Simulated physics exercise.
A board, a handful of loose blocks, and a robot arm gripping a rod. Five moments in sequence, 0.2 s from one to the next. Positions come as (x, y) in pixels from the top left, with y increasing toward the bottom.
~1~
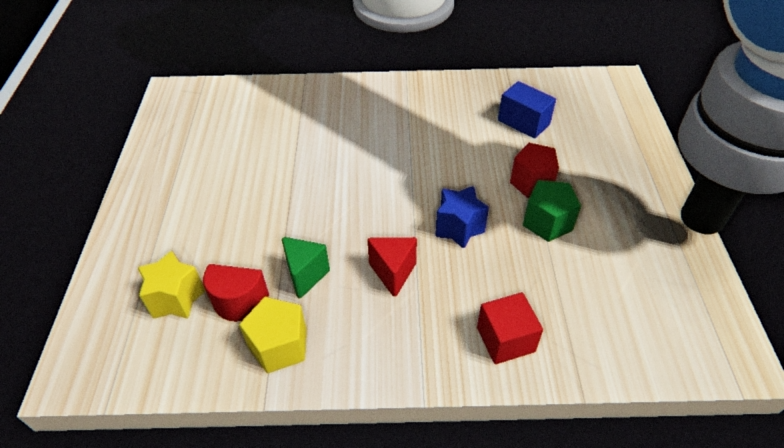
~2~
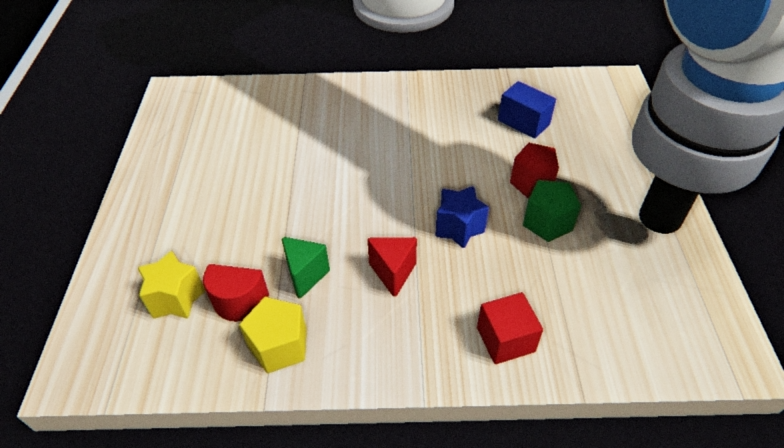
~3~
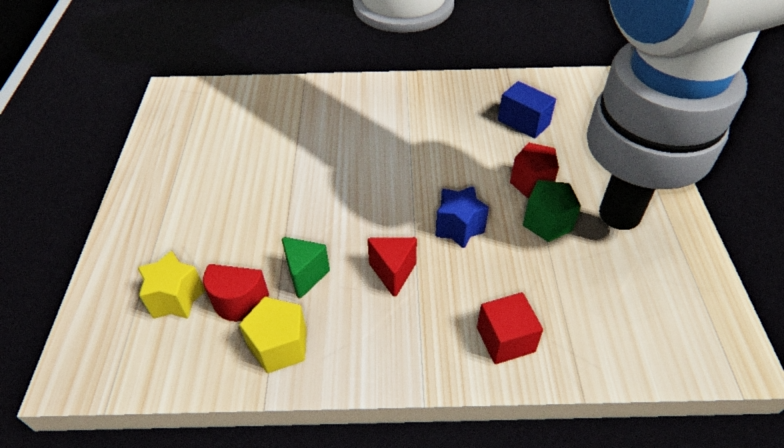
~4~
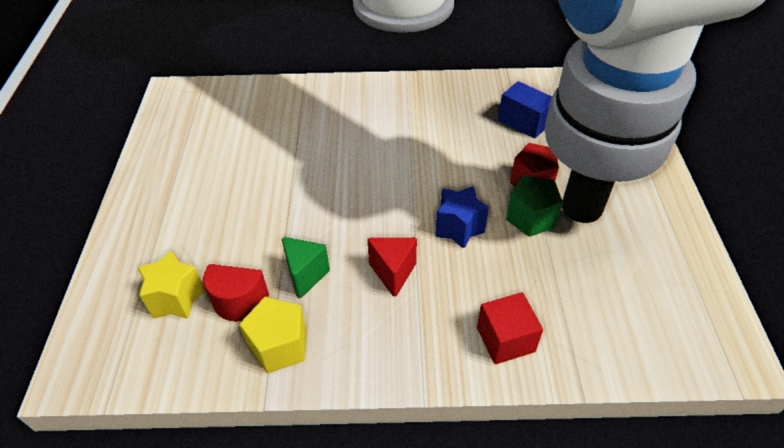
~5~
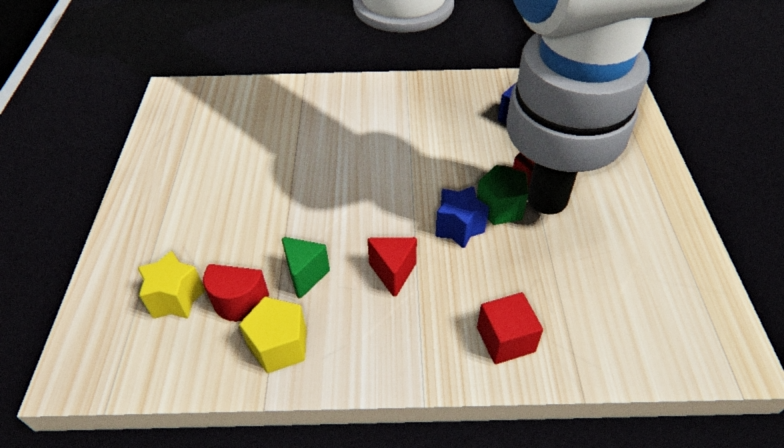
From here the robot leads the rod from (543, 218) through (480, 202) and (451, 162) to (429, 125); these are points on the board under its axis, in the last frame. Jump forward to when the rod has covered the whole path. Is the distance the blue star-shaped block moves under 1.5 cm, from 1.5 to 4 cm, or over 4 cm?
The under 1.5 cm band.
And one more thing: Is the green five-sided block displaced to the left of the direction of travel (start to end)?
It seems so.
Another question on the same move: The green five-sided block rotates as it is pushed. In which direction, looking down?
The green five-sided block rotates counterclockwise.
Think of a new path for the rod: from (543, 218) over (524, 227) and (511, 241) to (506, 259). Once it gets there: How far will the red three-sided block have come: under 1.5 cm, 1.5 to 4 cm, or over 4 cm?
The under 1.5 cm band.
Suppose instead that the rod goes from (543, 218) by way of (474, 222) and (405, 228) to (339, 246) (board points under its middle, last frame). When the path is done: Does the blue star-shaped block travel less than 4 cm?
It seems not.
What follows on the original path. One third of the way, rod (482, 185); blue star-shaped block (452, 200), turned 40° anticlockwise; green five-sided block (448, 159), turned 30° clockwise.
Two thirds of the way, rod (452, 145); blue star-shaped block (452, 200), turned 40° anticlockwise; green five-sided block (413, 137), turned 15° anticlockwise.
At the end, rod (430, 108); blue star-shaped block (452, 200), turned 40° anticlockwise; green five-sided block (411, 136), turned 25° anticlockwise; red five-sided block unmoved.
